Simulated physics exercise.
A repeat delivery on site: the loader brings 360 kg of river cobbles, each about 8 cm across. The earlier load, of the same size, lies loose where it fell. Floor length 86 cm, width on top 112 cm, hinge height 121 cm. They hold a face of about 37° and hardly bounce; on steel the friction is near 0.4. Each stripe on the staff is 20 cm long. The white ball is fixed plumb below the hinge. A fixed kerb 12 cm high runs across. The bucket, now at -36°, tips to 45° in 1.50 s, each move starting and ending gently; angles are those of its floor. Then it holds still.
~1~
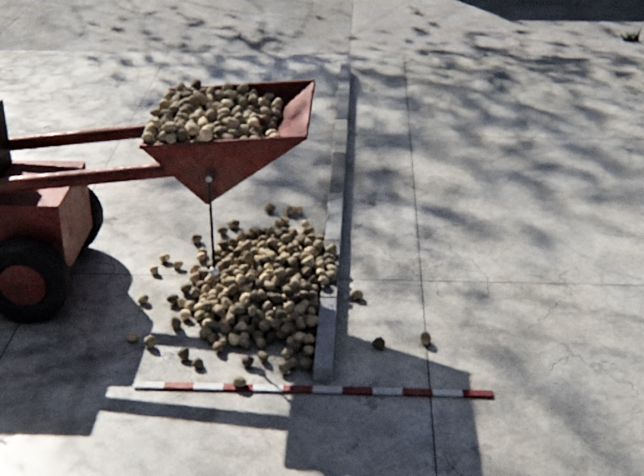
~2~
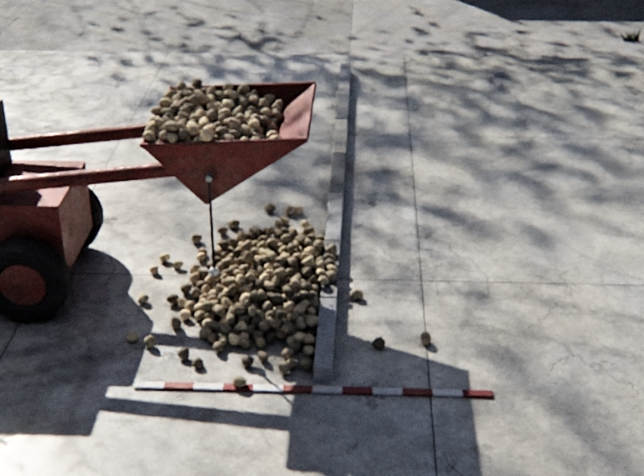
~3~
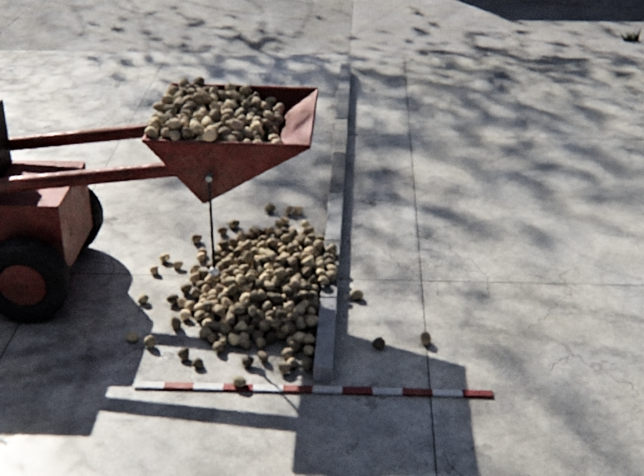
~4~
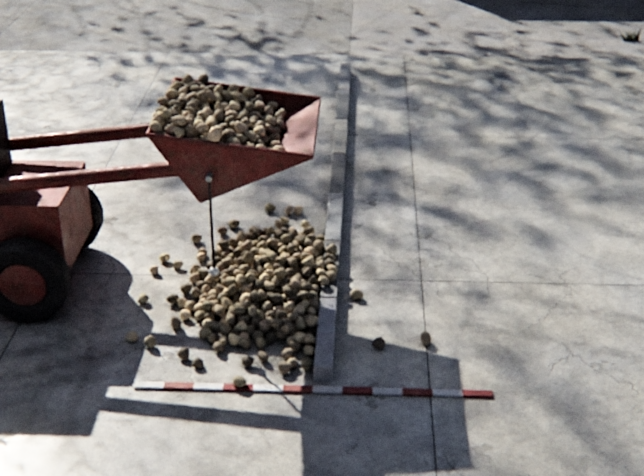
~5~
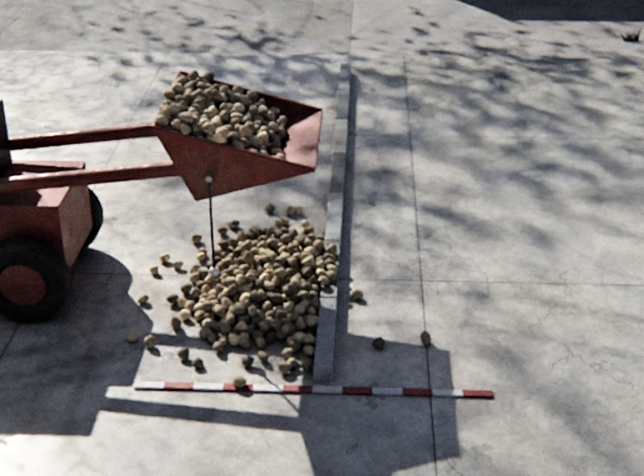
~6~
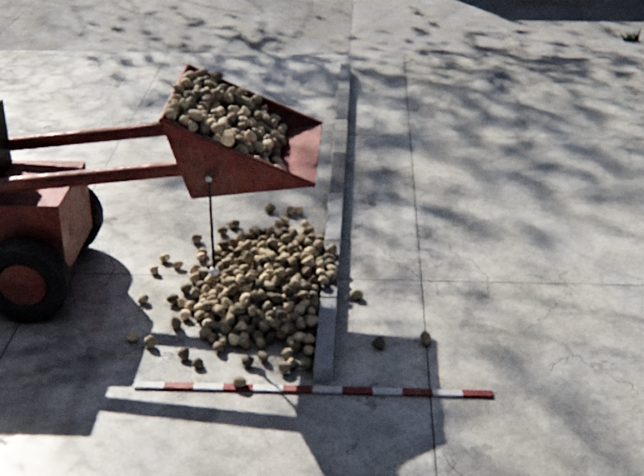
The clip opens on a red loader at left holding a bucket of rounded stones above a loose pile beside a low kerb, with a red-and-white staff on the ground. The bucket rotates slowly, then faster, its right lip lowering and its rear rising, while the stones stay inside and the pile remains still.
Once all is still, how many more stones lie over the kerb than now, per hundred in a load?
Roughly 60 per cent of a load more.
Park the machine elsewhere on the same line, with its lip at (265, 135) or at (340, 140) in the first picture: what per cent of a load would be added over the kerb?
Near 25 per cent from the first place, 90 from the second.
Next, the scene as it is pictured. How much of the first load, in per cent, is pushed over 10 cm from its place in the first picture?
Roughly 5 per cent of them.
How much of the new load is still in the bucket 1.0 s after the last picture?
Roughly 20 per cent is still inside.
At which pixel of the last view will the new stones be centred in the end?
Near (353, 281).
Then, 0.5 s after the last picture the floor is at 32°; in per cent of one load, 96 in the bucket, 103 on this side of the kerb, 1 over the kerb; the foremost stones are at (351, 285).
Then, 1.0 s after the last picture the floor is at 45°; in per cent of one load, 21 in the bucket, 159 on this side of the kerb, 21 over the kerb; the foremost stones are at (402, 282).
Then, 1.4 s after the last picture the floor is at 45°; in per cent of one load, 0 in the bucket, 150 on this side of the kerb, 50 over the kerb; the foremost stones are at (468, 292).
Then, 3.9 s after the last picture the floor is at 45°; in per cent of one load, 0 in the bucket, 140 on this side of the kerb, 61 over the kerb; the foremost stones are at (550, 305). Net gain over the kerb, 60.
